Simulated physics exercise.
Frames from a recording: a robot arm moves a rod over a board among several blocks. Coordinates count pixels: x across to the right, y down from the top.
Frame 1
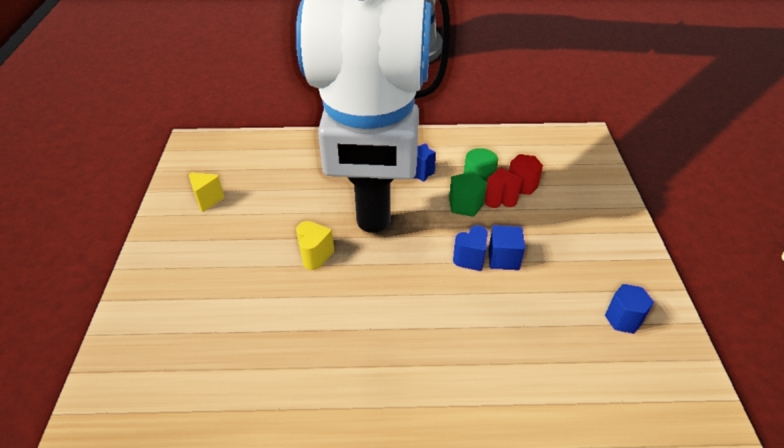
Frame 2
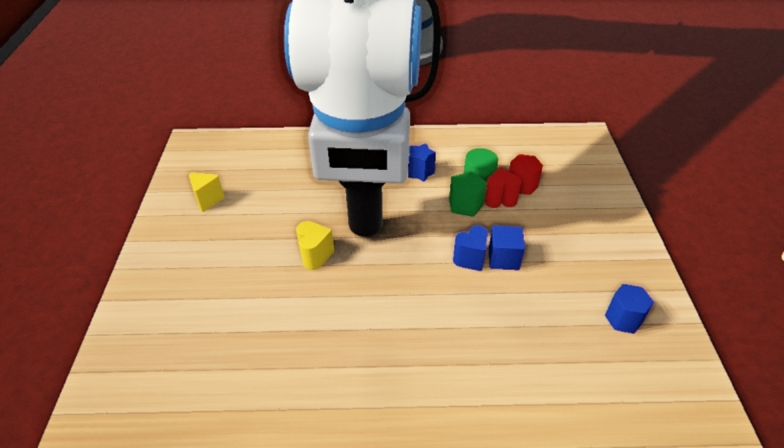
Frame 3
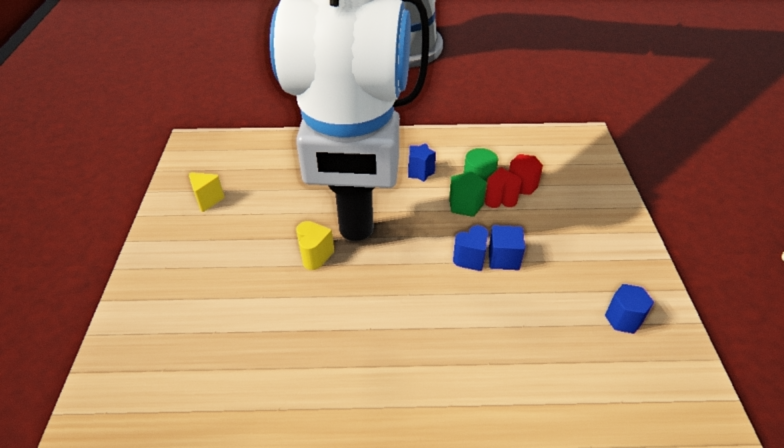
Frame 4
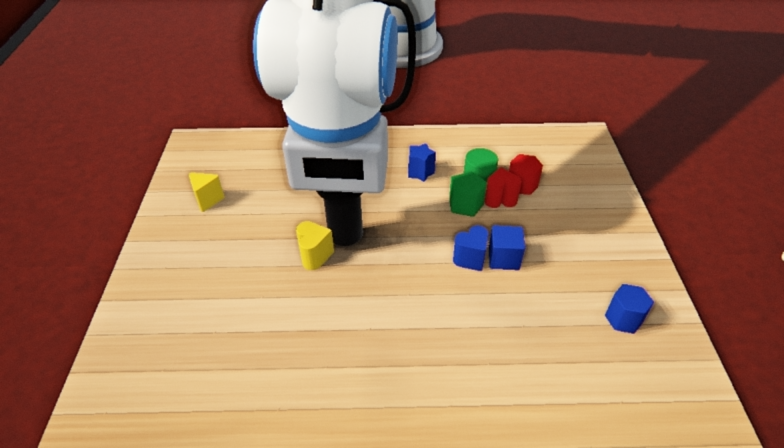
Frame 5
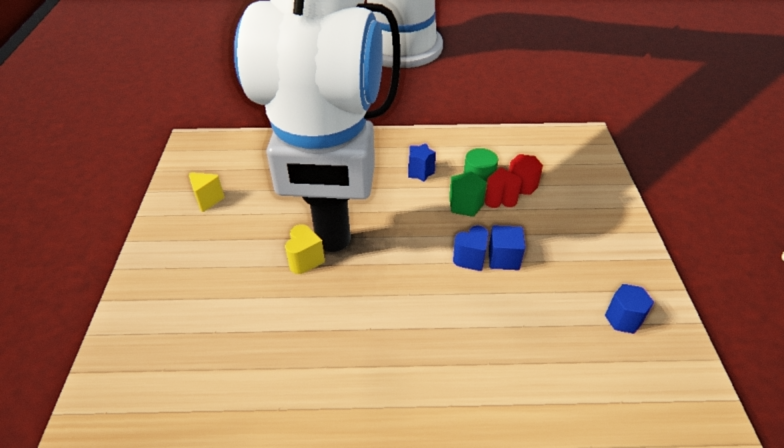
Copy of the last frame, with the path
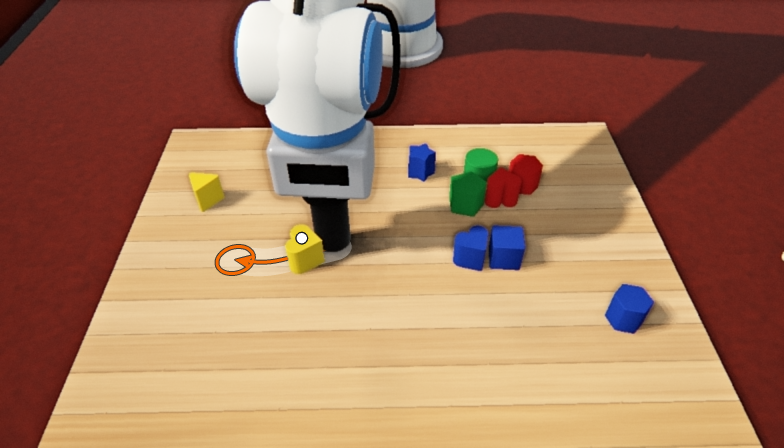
On a wooden board scattered with colored blocks, a white robot arm moved its black rod a short way left and slightly toward the viewer, then nudged the yellow heart-shaped block a little left.
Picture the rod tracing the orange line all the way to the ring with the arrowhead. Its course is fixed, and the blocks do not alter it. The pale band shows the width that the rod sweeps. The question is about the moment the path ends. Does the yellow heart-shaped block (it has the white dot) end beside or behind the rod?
Yes, I think so.
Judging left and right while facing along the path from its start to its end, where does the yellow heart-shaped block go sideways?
That block drifts left.
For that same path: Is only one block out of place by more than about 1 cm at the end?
Going by the path, yes.
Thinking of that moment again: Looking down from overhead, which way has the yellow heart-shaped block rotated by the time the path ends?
From above, counter-clockwise.
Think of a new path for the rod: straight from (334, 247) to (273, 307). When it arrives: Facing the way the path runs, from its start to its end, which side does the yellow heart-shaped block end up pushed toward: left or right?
The right.
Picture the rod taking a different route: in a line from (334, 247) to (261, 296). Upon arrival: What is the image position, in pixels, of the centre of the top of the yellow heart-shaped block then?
That would be at about pixel (223, 269).
Drawn move, from (334, 247) through (302, 255) and (268, 262) to (235, 260); the dot is on the yellow heart-shaped block.
What follows on the original path. One third of the way, rod (300, 249); yellow heart-shaped block (268, 249).
Two thirds of the way, rod (266, 255); yellow heart-shaped block (237, 261), turned 20° anticlockwise.
At the end, rod (233, 253); yellow heart-shaped block (228, 265), turned 40° anticlockwise.
